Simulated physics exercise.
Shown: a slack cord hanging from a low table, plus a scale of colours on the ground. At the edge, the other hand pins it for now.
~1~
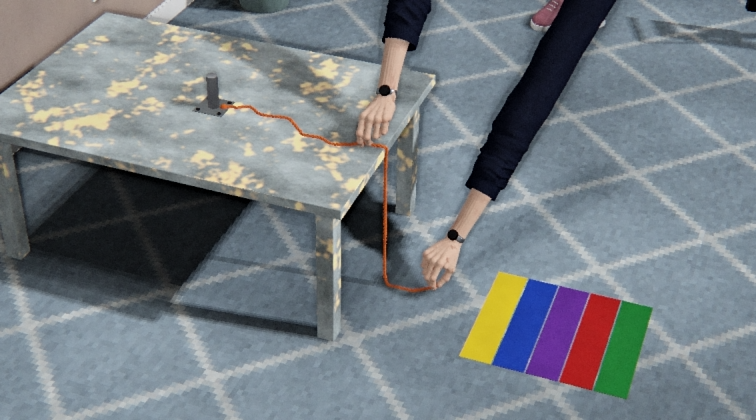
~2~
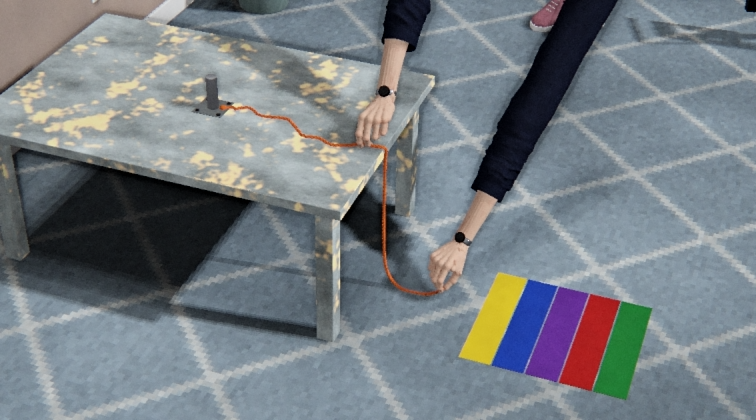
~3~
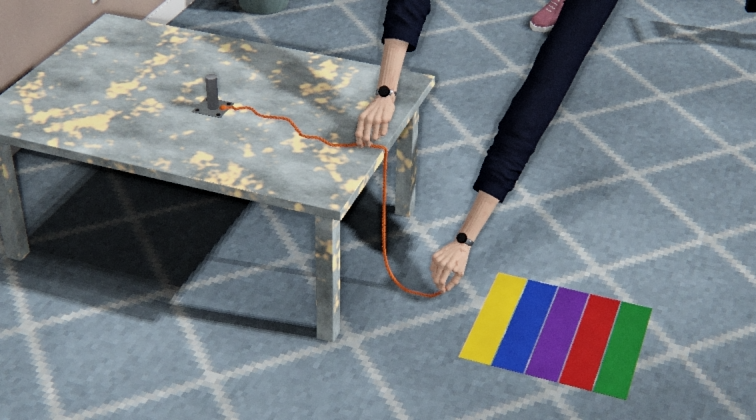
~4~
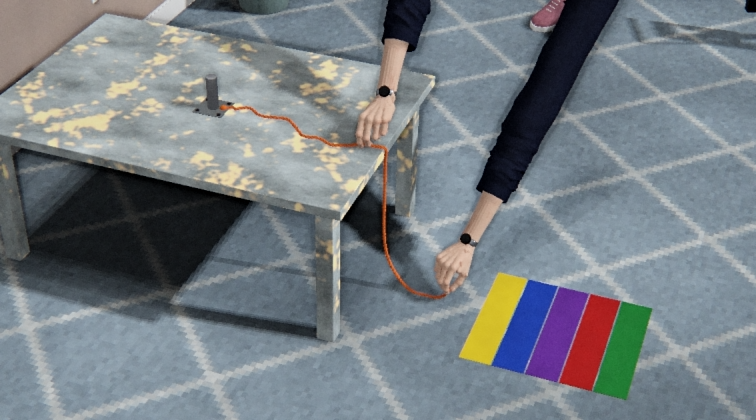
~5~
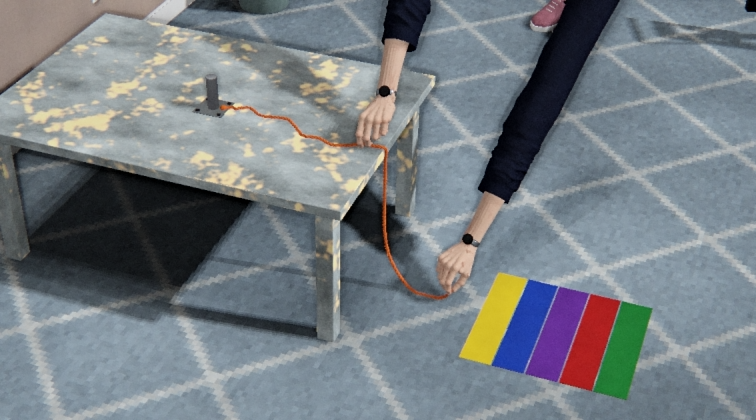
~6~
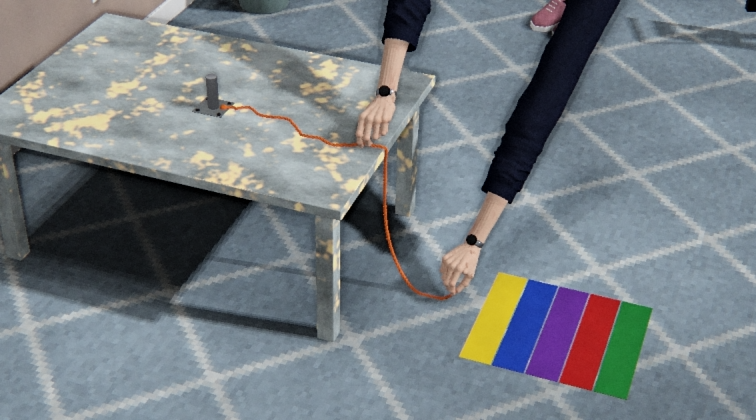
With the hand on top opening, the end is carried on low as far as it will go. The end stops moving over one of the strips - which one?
The purple strip.
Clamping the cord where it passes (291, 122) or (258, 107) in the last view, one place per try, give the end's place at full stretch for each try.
(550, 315); (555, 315).
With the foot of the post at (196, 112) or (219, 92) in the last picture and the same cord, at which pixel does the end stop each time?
Near (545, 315), then near (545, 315).
Soon after, end near (505, 303); over yellow.
Then, end near (541, 312); over blue.
At full stretch, end near (561, 317); over purple. It gets as far as the purple strip.
